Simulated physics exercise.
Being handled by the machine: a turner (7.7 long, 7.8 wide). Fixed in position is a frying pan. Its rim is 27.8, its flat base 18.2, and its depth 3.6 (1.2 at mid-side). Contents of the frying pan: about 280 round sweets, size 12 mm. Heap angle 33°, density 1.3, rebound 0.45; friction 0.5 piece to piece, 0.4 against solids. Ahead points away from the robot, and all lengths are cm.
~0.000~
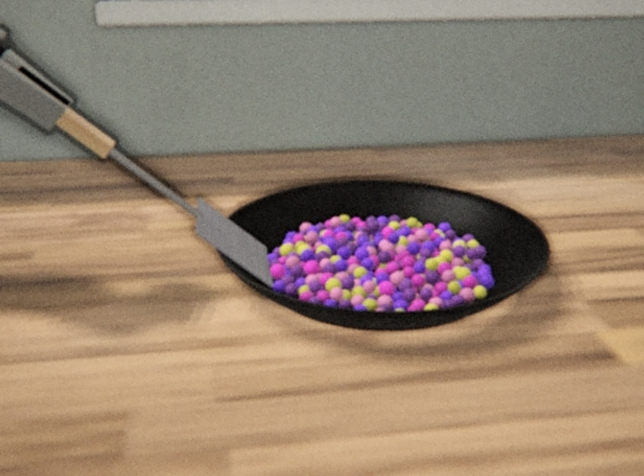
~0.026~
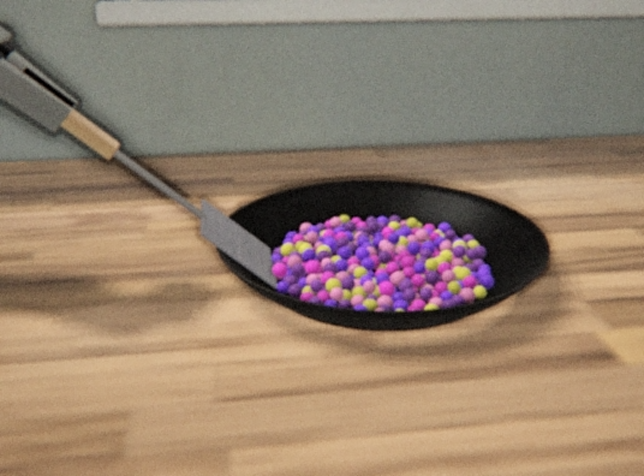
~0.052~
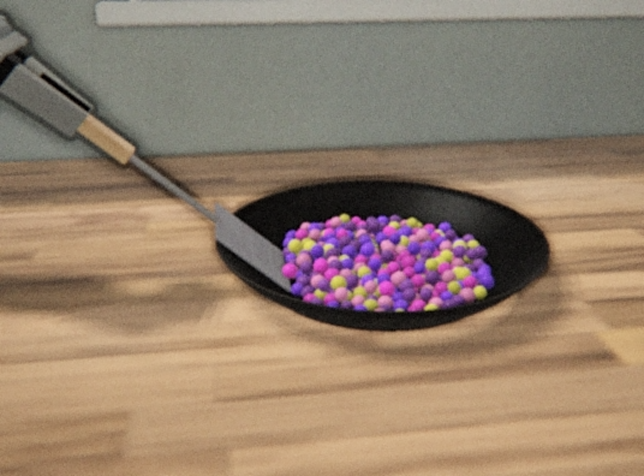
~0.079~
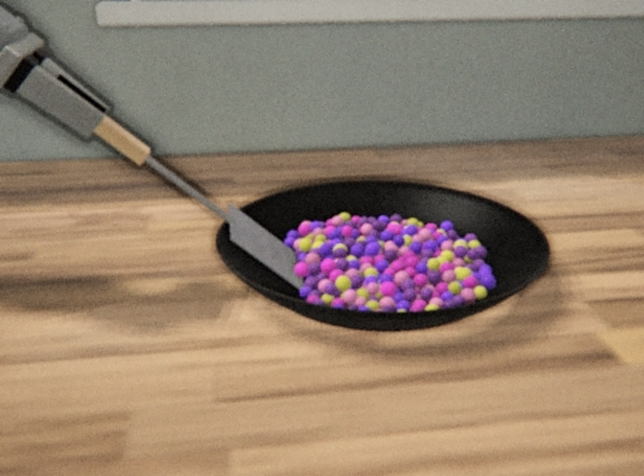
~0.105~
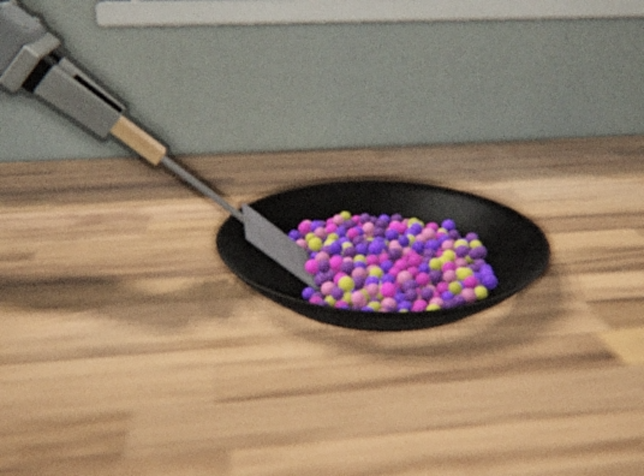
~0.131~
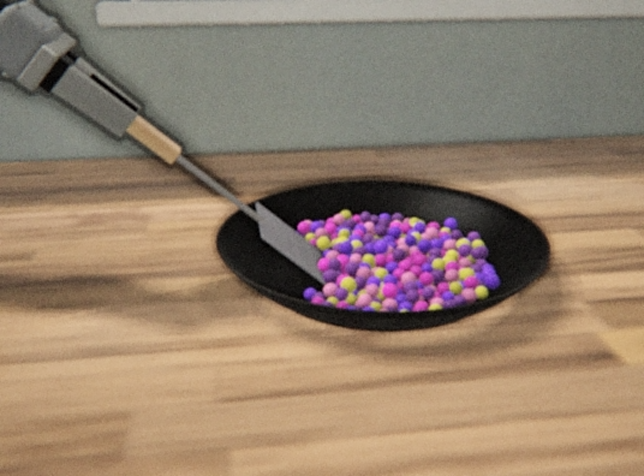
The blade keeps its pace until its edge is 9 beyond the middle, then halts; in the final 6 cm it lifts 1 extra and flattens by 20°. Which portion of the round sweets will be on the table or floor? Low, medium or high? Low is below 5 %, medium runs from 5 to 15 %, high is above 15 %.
The share is low, below 5 %.
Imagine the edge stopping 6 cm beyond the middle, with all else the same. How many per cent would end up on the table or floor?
Close to 0 per cent would end on the table or floor.
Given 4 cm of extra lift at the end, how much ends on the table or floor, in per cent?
Some 0 per cent.
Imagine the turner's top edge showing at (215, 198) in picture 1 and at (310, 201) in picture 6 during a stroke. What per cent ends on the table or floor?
5 per cent.
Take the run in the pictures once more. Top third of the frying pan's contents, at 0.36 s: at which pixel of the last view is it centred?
The middle sits at approx. (460, 244).
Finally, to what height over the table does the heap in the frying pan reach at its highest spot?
About 5.5 centimetres.
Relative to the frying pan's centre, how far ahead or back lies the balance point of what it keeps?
Offset forward: Around 4.5 cm.
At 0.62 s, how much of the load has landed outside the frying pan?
Roughly 0 percent.
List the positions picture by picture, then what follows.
The turner top edge at (197, 214), sloping 42°; upper third of the load around (374, 255), from x 270 to 485, top at y 220; 285 in the frying pan, in the first frame.
The turner top edge at (202, 216), sloping 42°; upper third of the load around (374, 255), from x 275 to 485, top at y 220, in the second frame.
The turner top edge at (216, 219), sloping 42°; upper third of the load around (375, 255), from x 290 to 485, top at y 220, in the third frame.
The turner top edge at (230, 220), sloping 42°; upper third of the load around (378, 254), from x 290 to 490, top at y 220, in the fourth frame.
The turner top edge at (245, 220), sloping 42°; upper third of the load around (382, 253), from x 290 to 490, top at y 220, in the fifth frame.
The turner top edge at (259, 219), sloping 42°; upper third of the load around (389, 253), from x 290 to 490, top at y 215; 285 in the frying pan, in the sixth frame.
After 0.24 s, sloping 42°, highest piece 3 above the table; 285 in the frying pan.
After 0.36 s, sloping 34°, highest piece 4 above the table; 285 in the frying pan.
After 0.62 s, sloping 22°, highest piece 5 above the table; 283 in the frying pan, 2 on the table or floor.
After 1.67 s, sloping 22°, highest piece 5 above the table; 283 in the frying pan, 2 on the table or floor.
In the end, 283 in the frying pan, 2 on the table or floor. That is 1 % on the table or floor.
